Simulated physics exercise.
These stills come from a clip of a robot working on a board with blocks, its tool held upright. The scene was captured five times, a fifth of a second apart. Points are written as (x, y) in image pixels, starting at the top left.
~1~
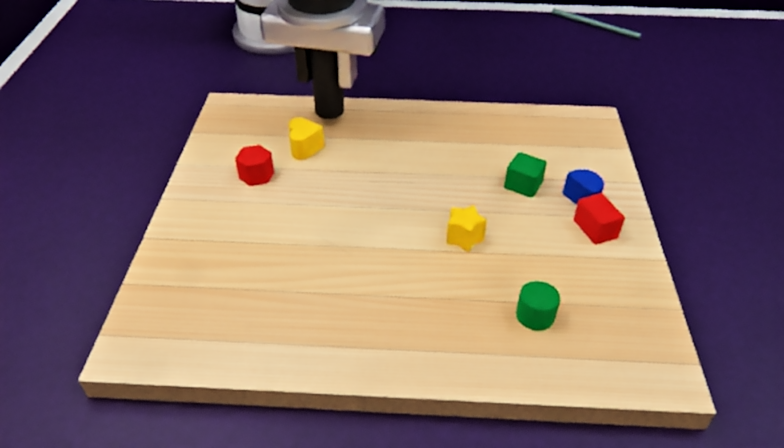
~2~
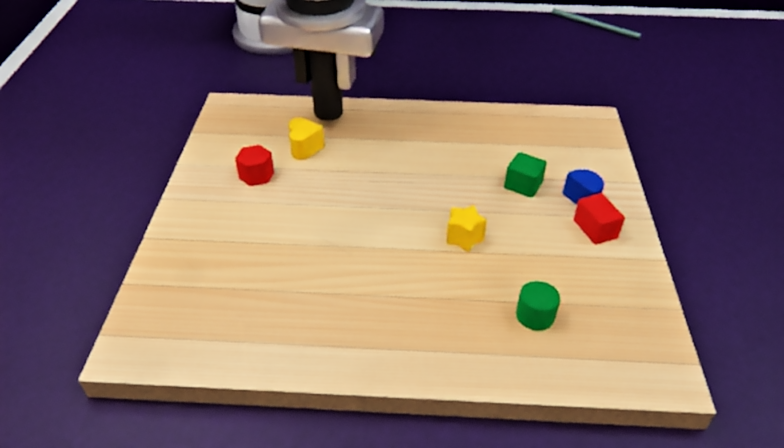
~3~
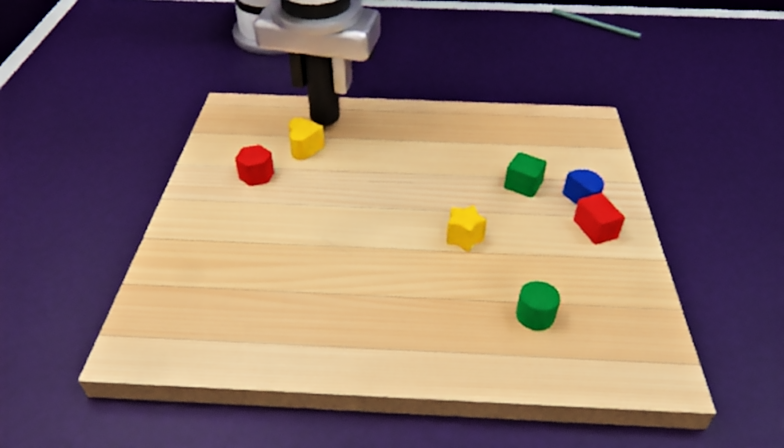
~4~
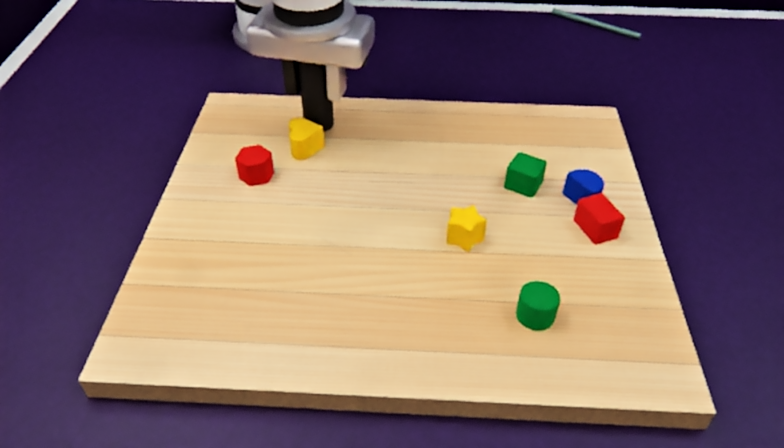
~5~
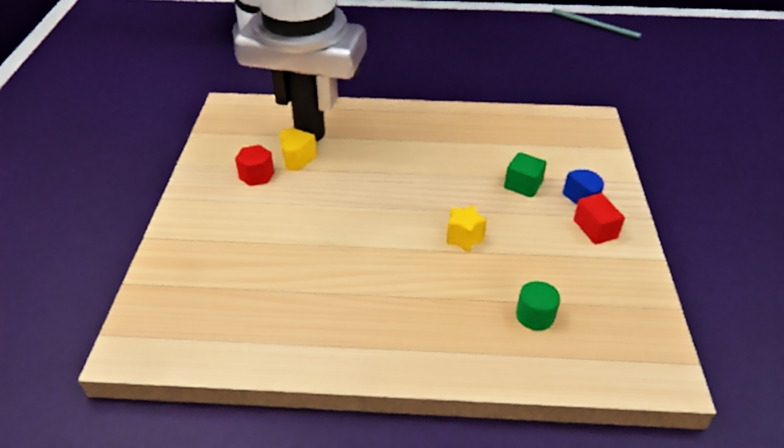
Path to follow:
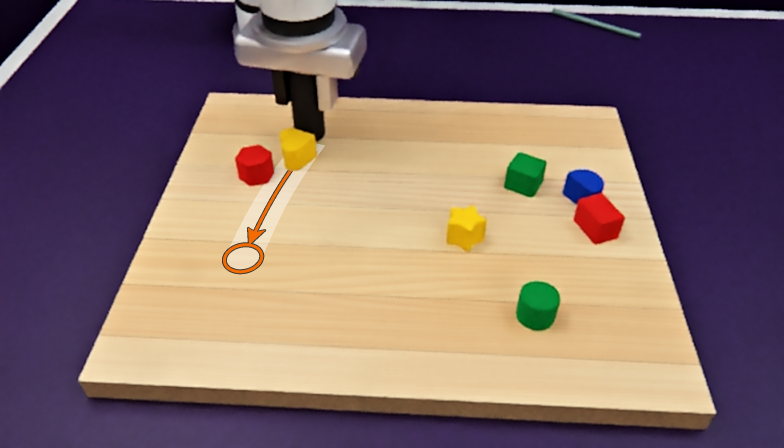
At the start, a robot arm's dark tool rests at the far edge of a wooden board scattered with coloured blocks, just right of a yellow heart-shaped block. The tool moves slightly left and toward the viewer, then nudges the yellow block a short way toward the red hexagon, while the other blocks stay still.
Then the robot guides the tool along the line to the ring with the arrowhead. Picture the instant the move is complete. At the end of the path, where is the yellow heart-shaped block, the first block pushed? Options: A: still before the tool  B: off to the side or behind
Letter A.
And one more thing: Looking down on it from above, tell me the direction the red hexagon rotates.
The red hexagon rotates clockwise.
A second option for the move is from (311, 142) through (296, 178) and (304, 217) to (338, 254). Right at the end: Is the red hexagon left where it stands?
Final answer: No.
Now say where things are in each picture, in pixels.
Tip of the tool (330, 111), middles of tops, red hexagon (253, 154), yellow heart-shaped block (303, 128), in the first frame.
Tool (329, 112), nothing pushed, in the second frame.
Tool (325, 117), nothing pushed, in the third frame.
Tool (319, 124), nothing pushed, in the fourth frame.
Tool (310, 134), red hexagon (253, 154), yellow heart-shaped block (295, 138), in the fifth frame.
The line goes from (311, 142) by way of (275, 194) to (243, 258).
On the path given first. One third of the way, tool (286, 168); red hexagon (239, 161), turned 55° clockwise; yellow heart-shaped block (268, 174).
Two thirds of the way, tool (263, 206); red hexagon (239, 161), turned 60° clockwise; yellow heart-shaped block (241, 214).
At the end, tool (241, 250); red hexagon (239, 161), turned 60° clockwise; yellow heart-shaped block (210, 258), turned 20° clockwise.
